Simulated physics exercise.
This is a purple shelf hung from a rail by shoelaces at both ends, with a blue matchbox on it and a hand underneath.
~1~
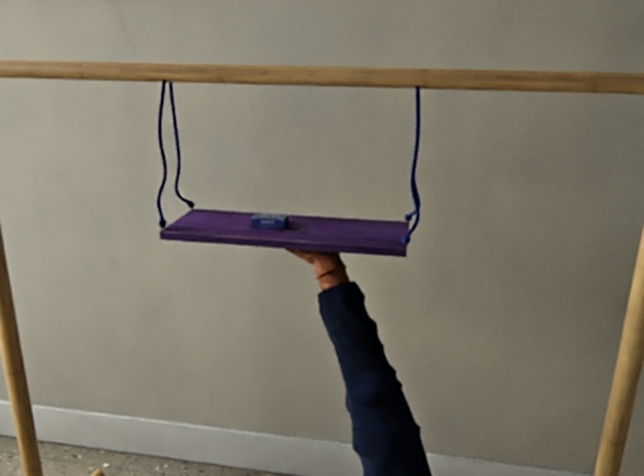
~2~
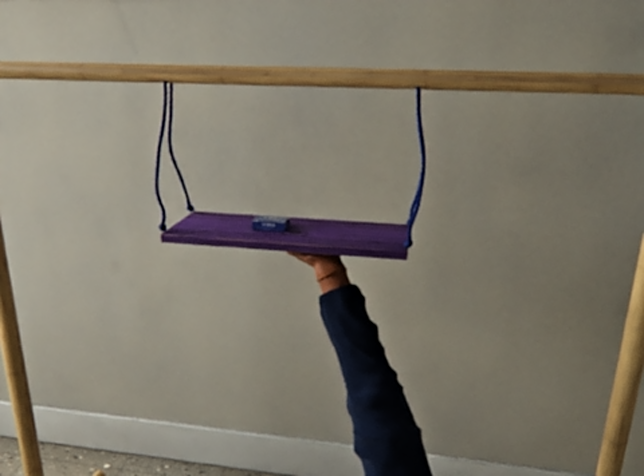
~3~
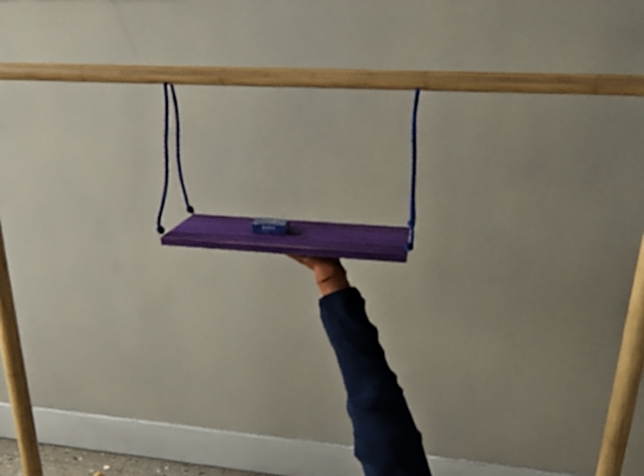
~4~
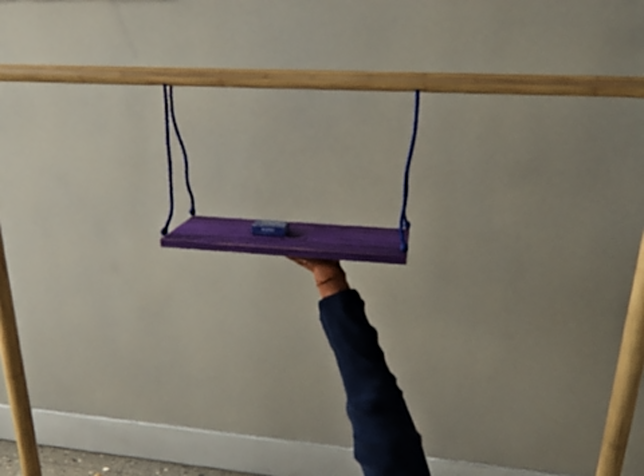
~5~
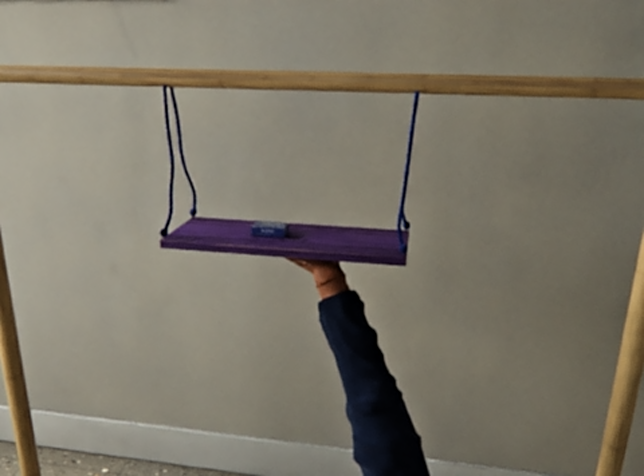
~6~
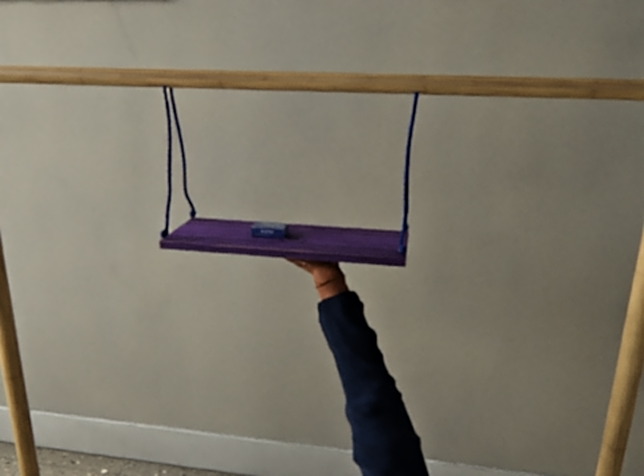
Against a plain grey wall, a hand held up a purple shelf hung by blue laces from a wooden rail, and lowered it very slightly, with a small blue box staying in place on top.
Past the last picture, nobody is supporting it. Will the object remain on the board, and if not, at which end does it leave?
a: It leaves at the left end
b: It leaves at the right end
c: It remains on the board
It remains on the board.
Then, 0.26 s after the last picture, board level; matchbox on the board near (270, 232).
Then, 0.60 s after the last picture, board level; matchbox on the board near (270, 233).
At rest, board level; matchbox on the board near (270, 233). The blue matchbox keeps its place.
